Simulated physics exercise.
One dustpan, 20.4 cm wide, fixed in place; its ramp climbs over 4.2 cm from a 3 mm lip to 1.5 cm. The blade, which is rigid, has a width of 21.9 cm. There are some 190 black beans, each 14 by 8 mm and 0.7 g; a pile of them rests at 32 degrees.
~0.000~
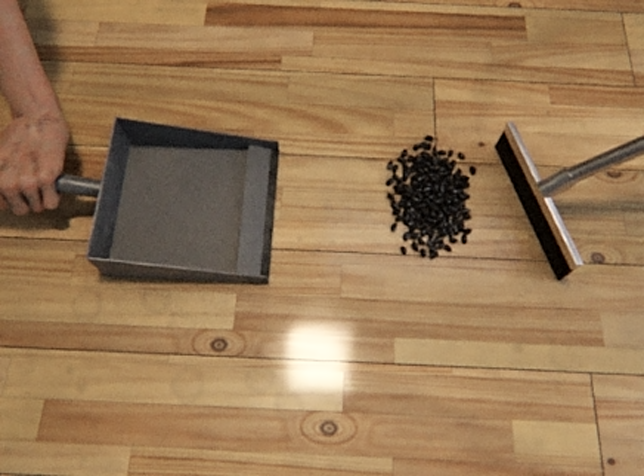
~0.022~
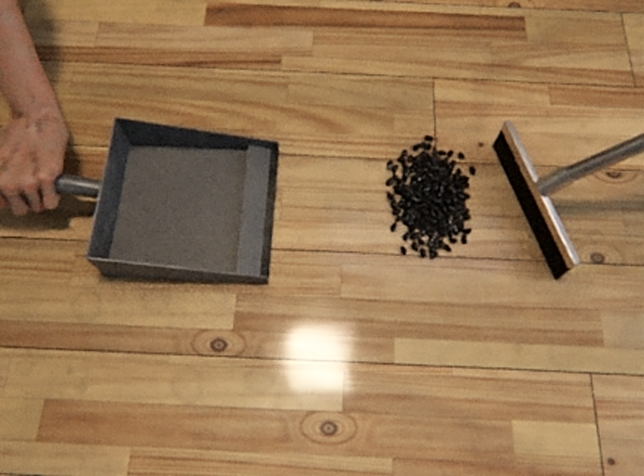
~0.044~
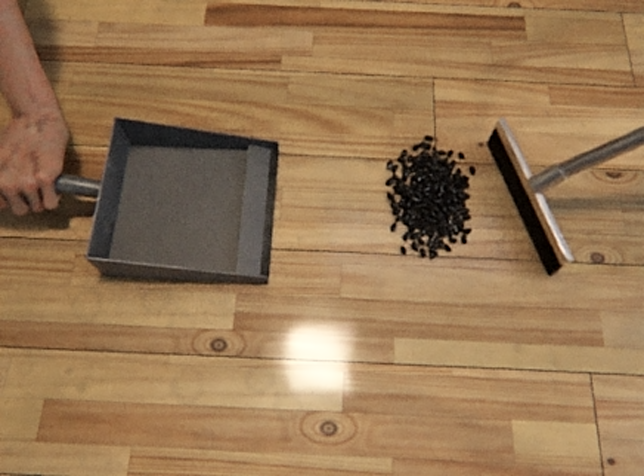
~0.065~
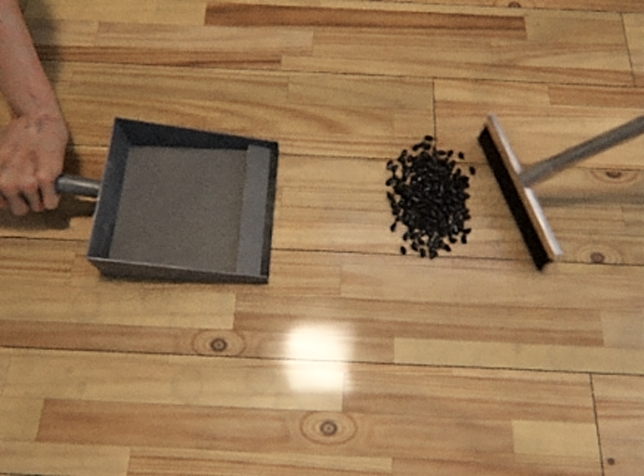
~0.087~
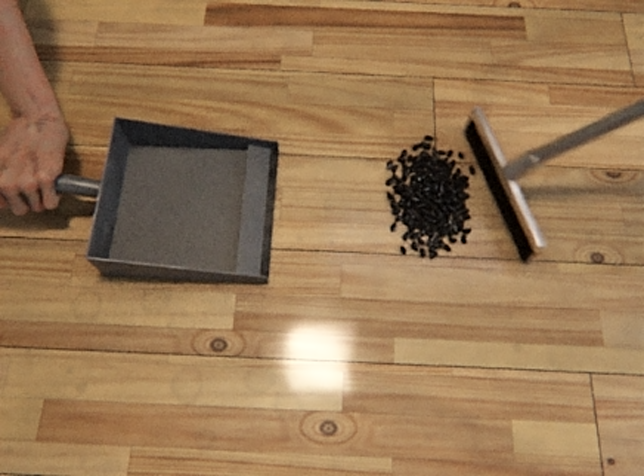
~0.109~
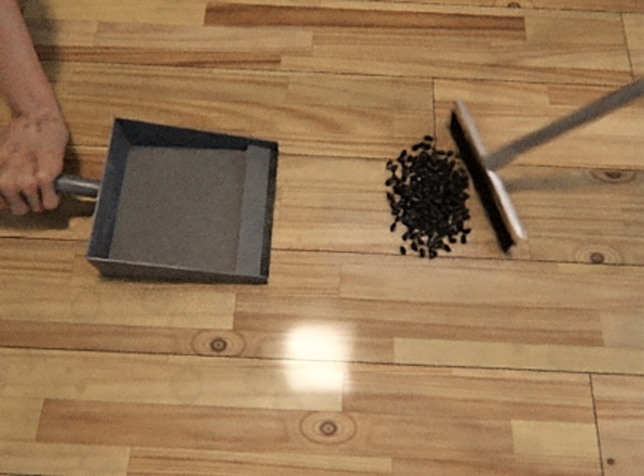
A hand holds a gray dustpan while a broom moves left to a black bean pile.
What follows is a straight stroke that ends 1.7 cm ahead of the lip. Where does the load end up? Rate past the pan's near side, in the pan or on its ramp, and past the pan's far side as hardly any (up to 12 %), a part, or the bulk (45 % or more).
Past the pan's near side: Hardly any, in the pan or on its ramp: Hardly any, past the pan's far side: A part.
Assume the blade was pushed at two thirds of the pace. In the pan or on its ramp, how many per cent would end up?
Some 0 %.
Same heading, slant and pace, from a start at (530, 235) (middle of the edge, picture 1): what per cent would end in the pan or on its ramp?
The pan and its ramp would take some 10 per cent.
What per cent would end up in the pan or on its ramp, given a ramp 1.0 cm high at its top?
I'd expect close to 5 per cent.
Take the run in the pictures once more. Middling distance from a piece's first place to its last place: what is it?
That distance is close to 18 cm.
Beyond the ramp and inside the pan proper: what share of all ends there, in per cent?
Roughly 0 in a hundred.
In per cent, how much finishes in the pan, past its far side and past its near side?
Near side 5 %, pan 5 %, far side 20 %.
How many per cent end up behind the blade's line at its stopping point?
Roughly 30 percent of it.
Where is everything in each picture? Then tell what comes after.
The first frame shows blade from (575, 265) to (508, 129), moved 0.0 cm, 0 of the pieces shifted so far; middle of the pieces at (431, 198); pan at (182, 210).
The second frame shows blade from (572, 264) to (506, 128), moved 0.3 cm, 0 of the pieces shifted so far; middle of the pieces at (431, 198).
The third frame shows blade from (565, 260) to (500, 125), moved 1.3 cm, 0 of the pieces shifted so far; middle of the pieces at (431, 198).
The fourth frame shows blade from (554, 255) to (490, 120), moved 2.8 cm, 0 of the pieces shifted so far; middle of the pieces at (431, 198).
The fifth frame shows blade from (538, 247) to (476, 114), moved 5.0 cm, 0 of the pieces shifted so far; middle of the pieces at (431, 198).
The sixth frame shows blade from (518, 237) to (457, 106), moved 7.8 cm, 2 of the pieces shifted so far; middle of the pieces at (430, 198); pan at (182, 210). Its pace works out near 1.31 m/s, heading 27 degrees away from the viewer's side.
After 0.22 s, middle of the blade 16 cm from the lip; 0 % over the lip, far side 10 %, near side 0 %.
After 0.30 s, middle of the blade 7 cm from the lip; 0 % over the lip, far side 15 %, near side 0 %.
Then, at 0.51 s, middle of the blade 5 cm from the lip; 5 % over the lip, far side 20 %, near side 0 %.
At rest (2.9 s), near side 5 %, pan 5 %, far side 20 %, in front of the lip or behind the blade 70 %.
